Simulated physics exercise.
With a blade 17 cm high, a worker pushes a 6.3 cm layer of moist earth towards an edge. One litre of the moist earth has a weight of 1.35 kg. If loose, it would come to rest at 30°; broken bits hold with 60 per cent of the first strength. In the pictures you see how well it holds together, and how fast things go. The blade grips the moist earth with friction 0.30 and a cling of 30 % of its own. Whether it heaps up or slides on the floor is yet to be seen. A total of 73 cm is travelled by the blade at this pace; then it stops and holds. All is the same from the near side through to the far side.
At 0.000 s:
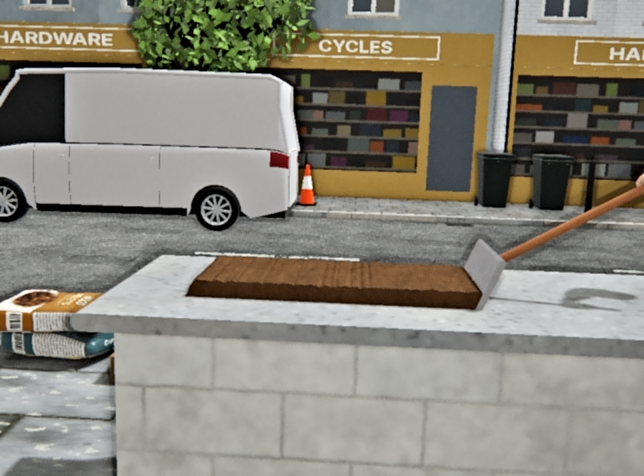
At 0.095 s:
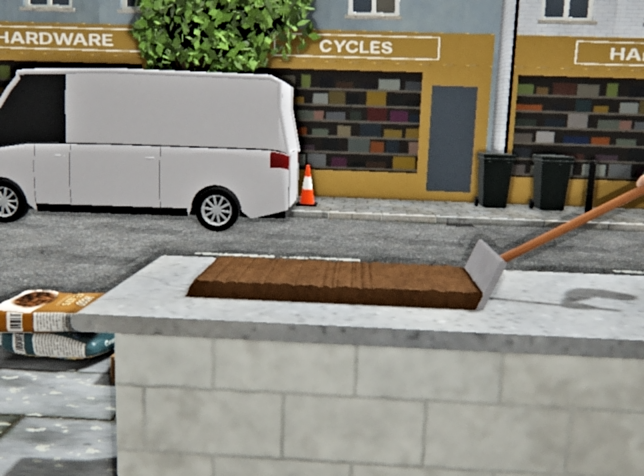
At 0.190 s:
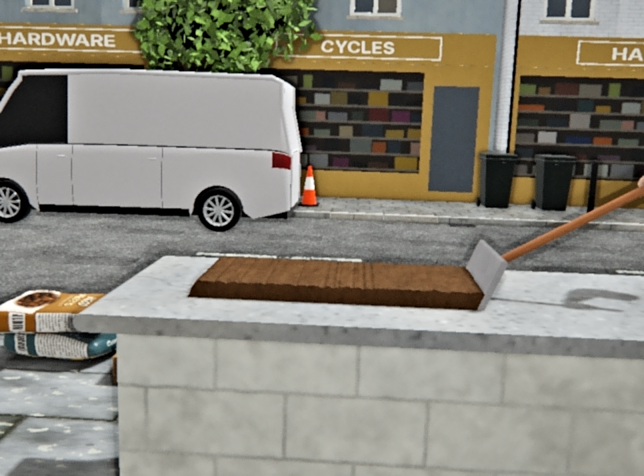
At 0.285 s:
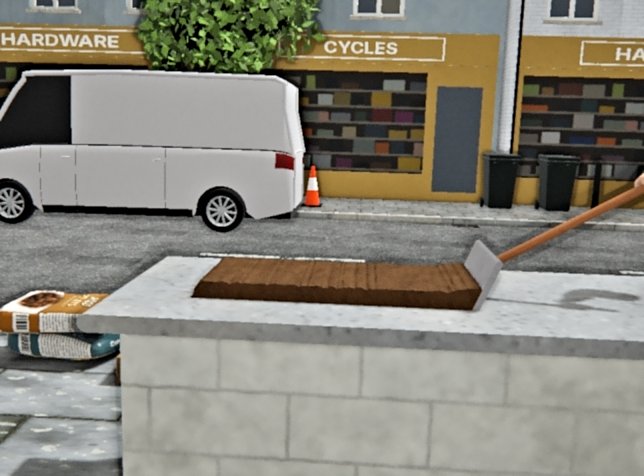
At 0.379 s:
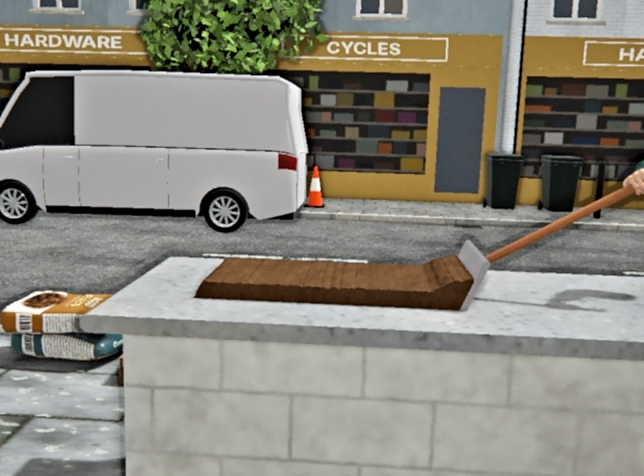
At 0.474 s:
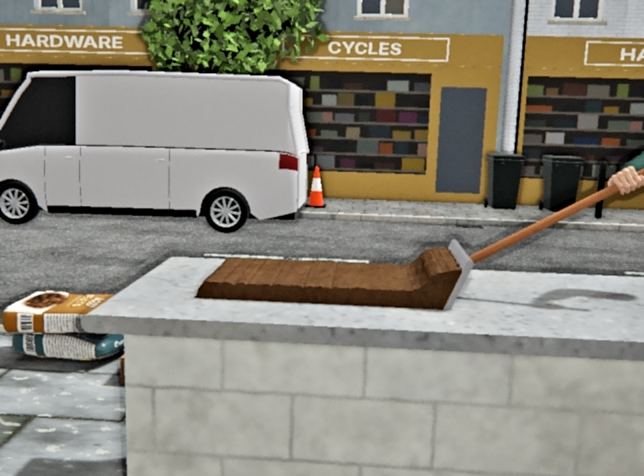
The clip shows a shovel-like blade resting against a flat layer of brown earth on a stone wall, then moving left as a hand on its handle comes into view, pushing the earth's right end into a raised heap.
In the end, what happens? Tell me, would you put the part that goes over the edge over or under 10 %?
I would say under.
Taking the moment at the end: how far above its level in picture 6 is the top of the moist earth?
Measured change: Some 8 cm.
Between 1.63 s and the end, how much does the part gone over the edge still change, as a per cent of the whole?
The change comes out at around 0 %.
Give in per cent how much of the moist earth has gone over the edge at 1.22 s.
Value: Near 0 %.
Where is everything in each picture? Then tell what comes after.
In the first frame, foot of the blade at (475, 310), not yet moved; leading edge of the moist earth at (186, 294), piled 5.9 cm high.
In the second frame, foot of the blade at (476, 310), not yet moved; leading edge of the moist earth at (186, 295), piled 5.9 cm high.
In the third frame, foot of the blade at (477, 311), moved 3 mm; leading edge of the moist earth at (188, 295), piled 5.9 cm high.
In the fourth frame, foot of the blade at (472, 311), moved 2.9 cm; leading edge of the moist earth at (192, 295), piled 7.4 cm high.
In the fifth frame, foot of the blade at (460, 311), moved 8.1 cm; leading edge of the moist earth at (195, 296), piled 11 cm high.
In the sixth frame, foot of the blade at (443, 310), moved 14 cm; leading edge of the moist earth at (196, 296), piled 14 cm high.
After 0.82 s, 0 % has gone over the edge.
After 1.22 s, 0 % has gone over the edge.
After 1.63 s, 0 % has gone over the edge.
After 2.04 s, 0 % has gone over the edge.
After 2.14 s, at the end, 0 % has gone over the edge.
